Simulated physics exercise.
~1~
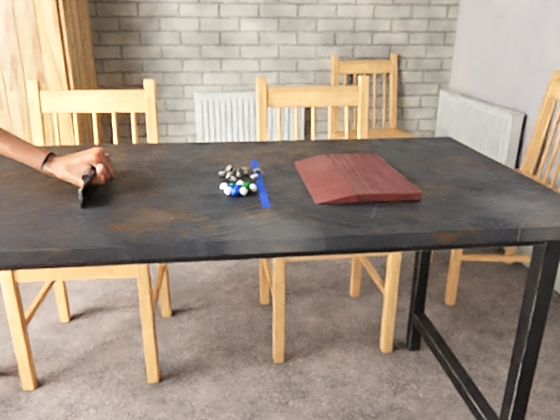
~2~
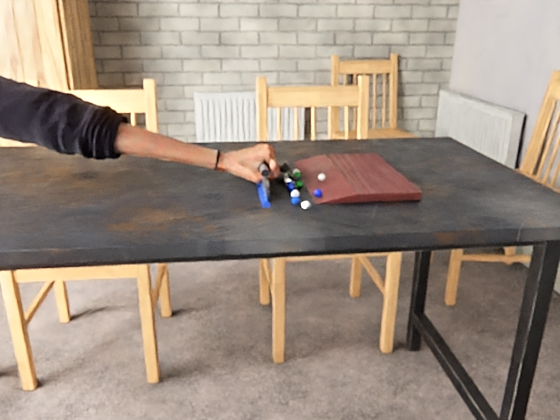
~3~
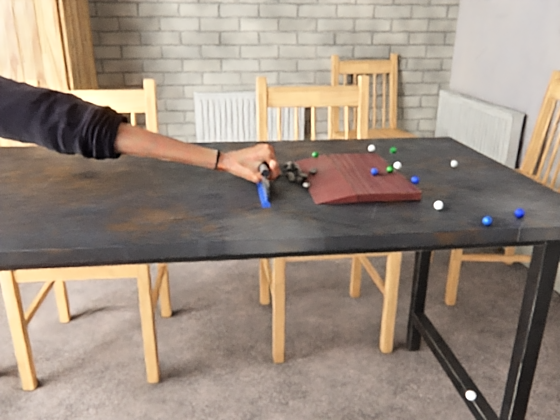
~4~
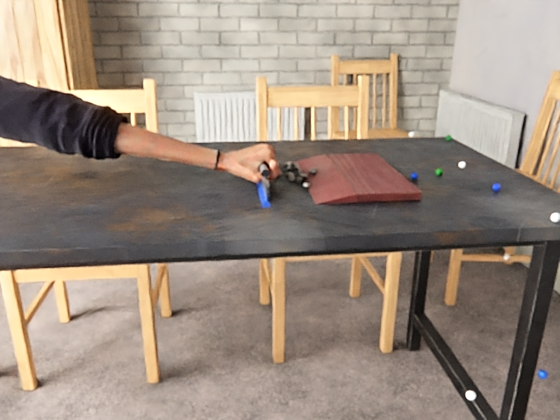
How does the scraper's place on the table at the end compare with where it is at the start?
It starts near the left end of the table, well away from the heaps, and ends near the middle at the blue tape, just left of the reddish-brown slab.
A hand holding a dark scraper starts at the left of a long dark table, seen from the front and slightly above, with wooden chairs and a pale brick wall behind. Near the middle sit white, blue and green marbles with small dark pieces, beside a strip of blue tape and a reddish-brown sloped slab. The arm sweeps the scraper right into the heaps and halts at the tape. The marbles run on over the slab and scatter across the table's right end, some dropping off, while the dark pieces stay bunched near the slab's foot.
